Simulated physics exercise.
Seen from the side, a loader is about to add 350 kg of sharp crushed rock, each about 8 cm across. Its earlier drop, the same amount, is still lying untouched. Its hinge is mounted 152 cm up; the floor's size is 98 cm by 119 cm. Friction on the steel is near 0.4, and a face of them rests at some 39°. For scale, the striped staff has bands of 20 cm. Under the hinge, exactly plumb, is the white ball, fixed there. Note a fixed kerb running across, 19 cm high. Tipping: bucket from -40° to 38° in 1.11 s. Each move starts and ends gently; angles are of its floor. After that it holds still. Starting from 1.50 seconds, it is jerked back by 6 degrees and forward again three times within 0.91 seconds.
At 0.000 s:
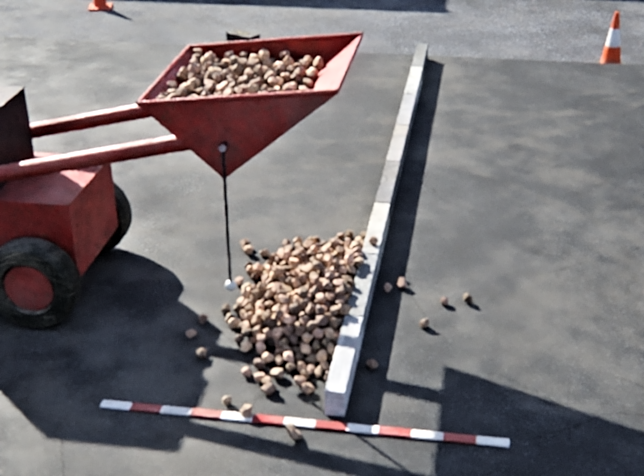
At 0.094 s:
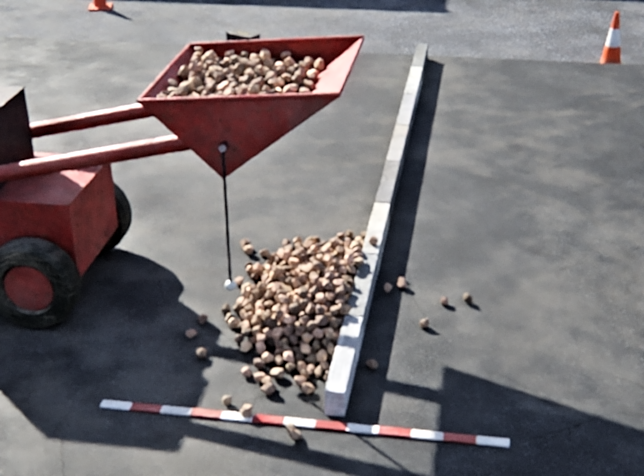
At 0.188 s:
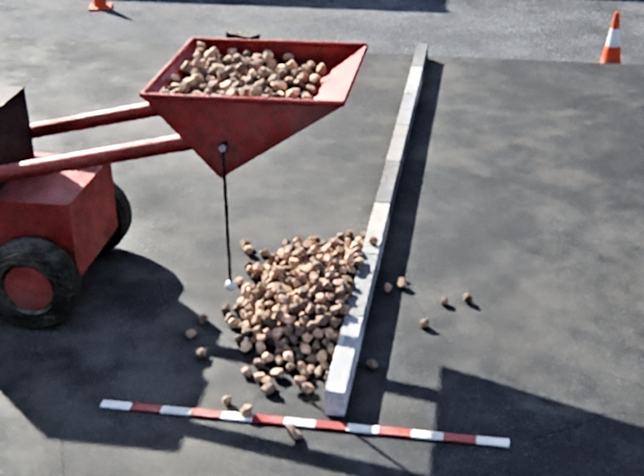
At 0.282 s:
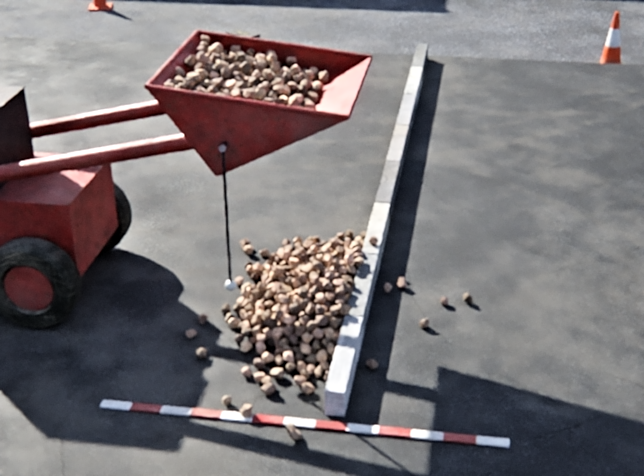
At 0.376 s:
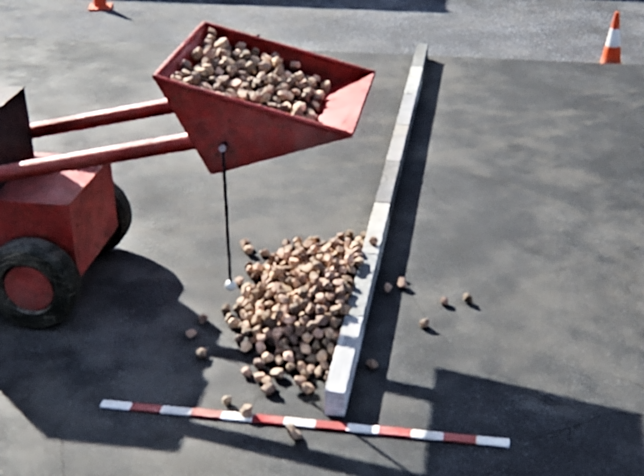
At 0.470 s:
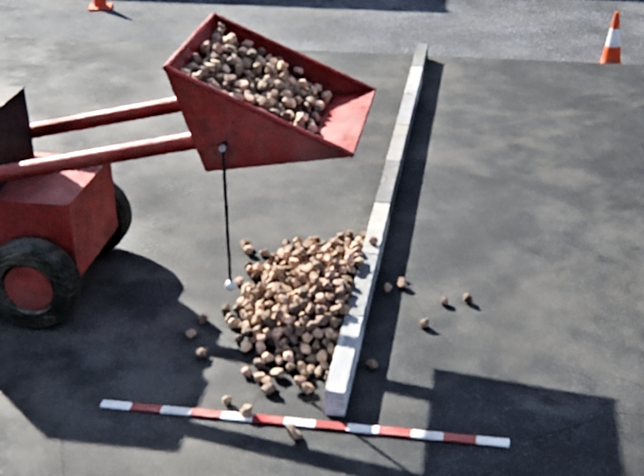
A red loader bucket full of brown stones, raised at the left above an earlier pile heaped against a pale kerb, begins tilting forward slowly. Its back edge rises and its front lip lowers toward the right, while the stones inside shift forward and the pile below stays still.
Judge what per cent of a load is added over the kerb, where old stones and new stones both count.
The amount added is about 96 per cent of a load.
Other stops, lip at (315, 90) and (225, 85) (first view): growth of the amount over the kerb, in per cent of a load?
Near 80 in a hundred, then near 10 in a hundred.
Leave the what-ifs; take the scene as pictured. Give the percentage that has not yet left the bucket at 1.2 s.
Close to 85 in a hundred.
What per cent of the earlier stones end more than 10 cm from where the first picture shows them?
Around 0 in a hundred.
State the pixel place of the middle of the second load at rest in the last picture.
Their middle is at about (419, 304).
After 0.8 s the floor is at 26°; in per cent of one load, 100 in the bucket, 99 on this side of the kerb, 1 over the kerb; the foremost stones are at (404, 294).
After 1.2 s the floor is at 38°; in per cent of one load, 84 in the bucket, 114 on this side of the kerb, 1 over the kerb; the foremost stones are at (406, 294).
After 2.9 s the floor is at 38°; in per cent of one load, 0 in the bucket, 103 on this side of the kerb, 97 over the kerb; the foremost stones are at (578, 332).
After 5.5 s the floor is at 38°; in per cent of one load, 0 in the bucket, 103 on this side of the kerb, 97 over the kerb; the foremost stones are at (578, 332). Net gain over the kerb, 96.
